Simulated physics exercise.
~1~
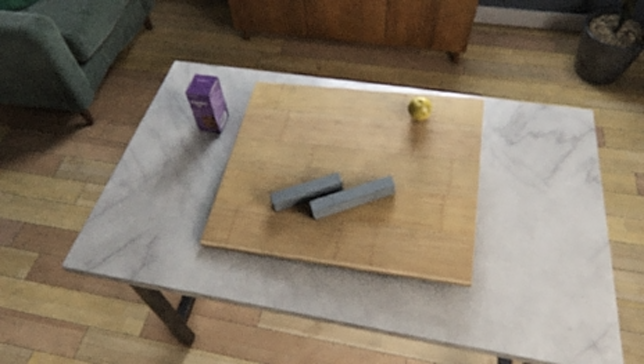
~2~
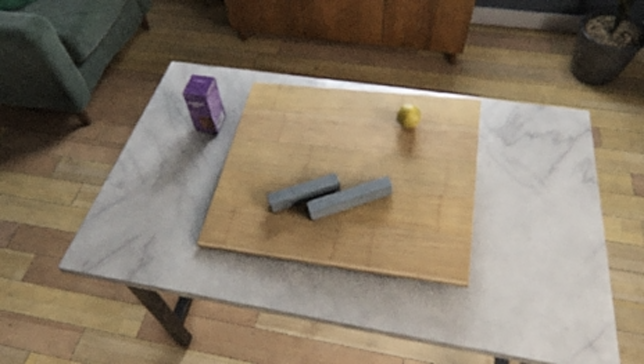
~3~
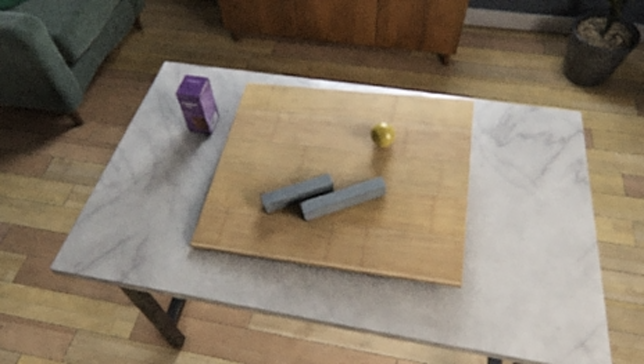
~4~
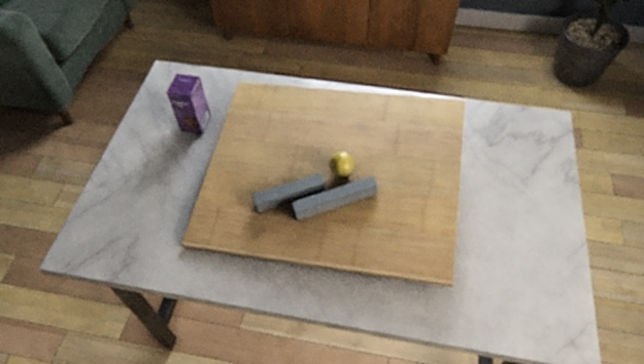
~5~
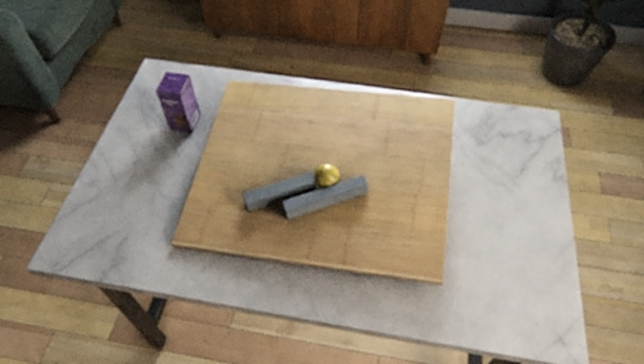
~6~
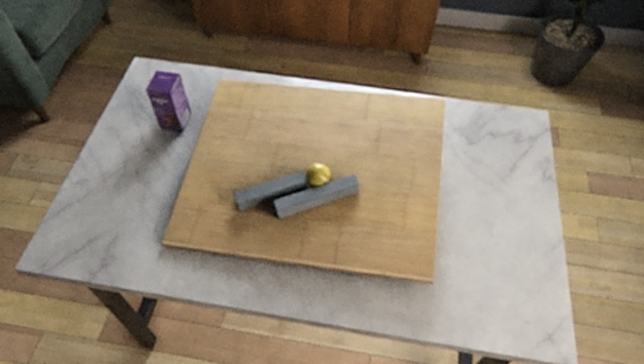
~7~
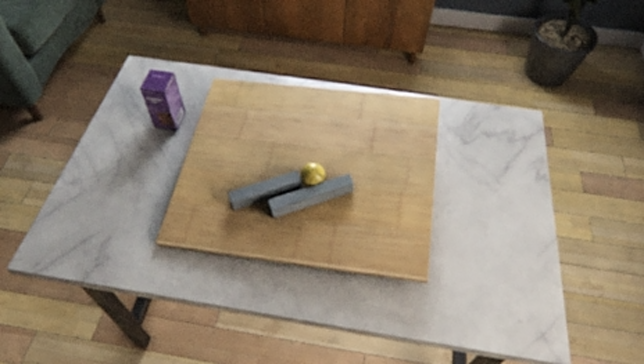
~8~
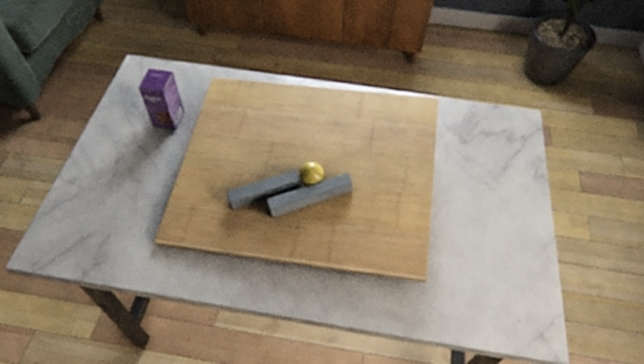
The clip shows a wooden board on a marble-topped table, with a purple carton standing beside it and two gray blocks on it. A small yellow apple rolls toward the viewer and leftward across the board, meets the blocks and ends up resting against them, while the carton stays put.
